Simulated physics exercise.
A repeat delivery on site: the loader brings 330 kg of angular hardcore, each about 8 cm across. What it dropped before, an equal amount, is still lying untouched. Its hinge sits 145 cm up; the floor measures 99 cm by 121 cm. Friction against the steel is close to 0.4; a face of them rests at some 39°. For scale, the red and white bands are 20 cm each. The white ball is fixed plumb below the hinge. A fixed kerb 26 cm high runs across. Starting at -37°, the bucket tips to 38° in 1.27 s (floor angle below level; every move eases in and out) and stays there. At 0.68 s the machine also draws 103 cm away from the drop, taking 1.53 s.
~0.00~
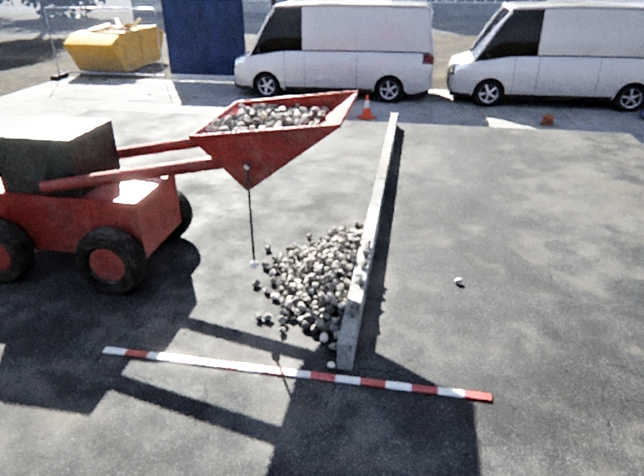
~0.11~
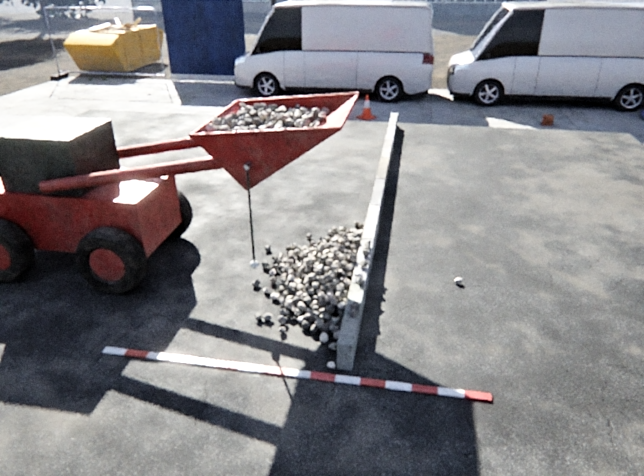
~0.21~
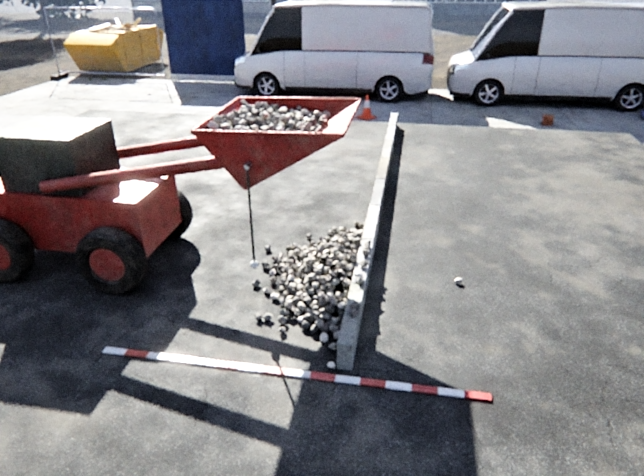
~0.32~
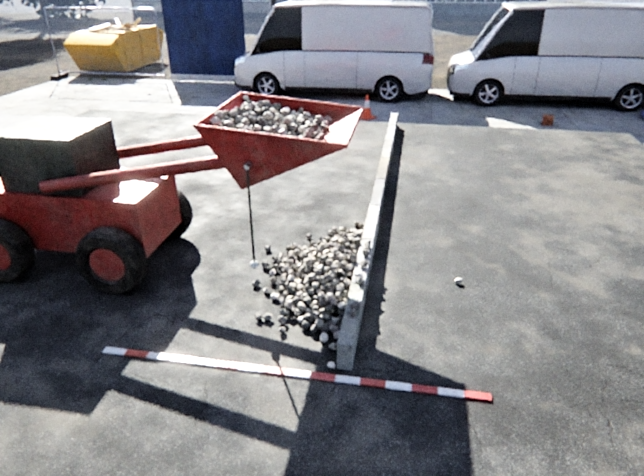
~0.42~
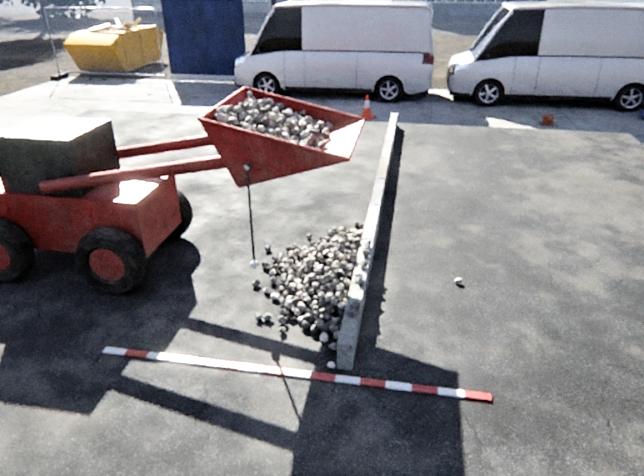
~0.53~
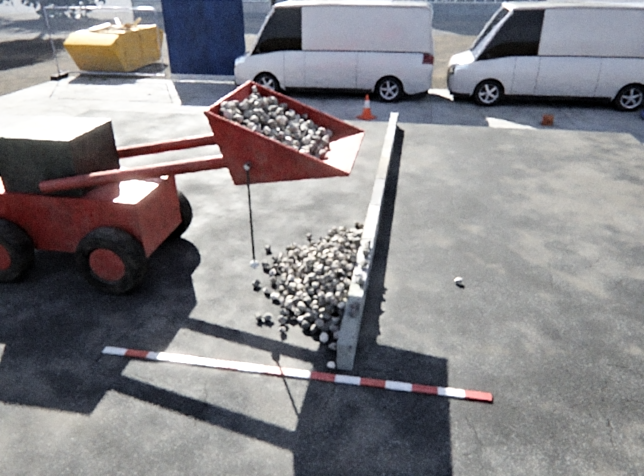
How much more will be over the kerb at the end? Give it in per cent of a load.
About 0 per cent.
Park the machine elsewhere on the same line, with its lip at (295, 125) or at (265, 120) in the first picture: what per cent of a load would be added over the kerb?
Near 0 per cent from the first place, 0 from the second.
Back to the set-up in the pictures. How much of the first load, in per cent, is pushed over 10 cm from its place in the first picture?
Roughly 5 per cent of them.
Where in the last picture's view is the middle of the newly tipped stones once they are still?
Near (296, 261).
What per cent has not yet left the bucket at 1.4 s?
About 45 per cent.
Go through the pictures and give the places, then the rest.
Lip at (340, 126), floor tilted -37°, highest stones at (280, 113). The earlier load is highest near (356, 262), 30 cm above ground level, 100 % on this side of the kerb, in the first picture.
Lip at (341, 128), floor tilted -36°, highest stones at (253, 112); the stones move at 0.1 m/s on average, in the second picture.
Lip at (344, 135), floor tilted -31°, highest stones at (248, 108); the stones move at 0.2 m/s on average, in the third picture.
Lip at (347, 146), floor tilted -25°, highest stones at (248, 106); the stones move at 0.2 m/s on average, in the fourth picture.
Lip at (349, 160), floor tilted -17°, highest stones at (252, 103); the stones move at 0.3 m/s on average, in the fifth picture.
The bucket is at -9°, its lip at (349, 175); the top of the load is at (254, 101); the stones move at 0.3 m/s on average, in the sixth picture.
After 0.9 s the floor is at 26°; in per cent of one load, 100 in the bucket, 100 on this side of the kerb; the foremost stones are at (375, 272).
After 1.4 s the floor is at 38°; in per cent of one load, 47 in the bucket, 153 on this side of the kerb; the foremost stones are at (375, 272).
After 2.7 s the floor is at 38°; in per cent of one load, 0 in the bucket, 200 on this side of the kerb; the foremost stones are at (376, 270).
After 5.3 s the floor is at 38°; in per cent of one load, 0 in the bucket, 200 on this side of the kerb; the foremost stones are at (376, 270). Net gain over the kerb, 0.
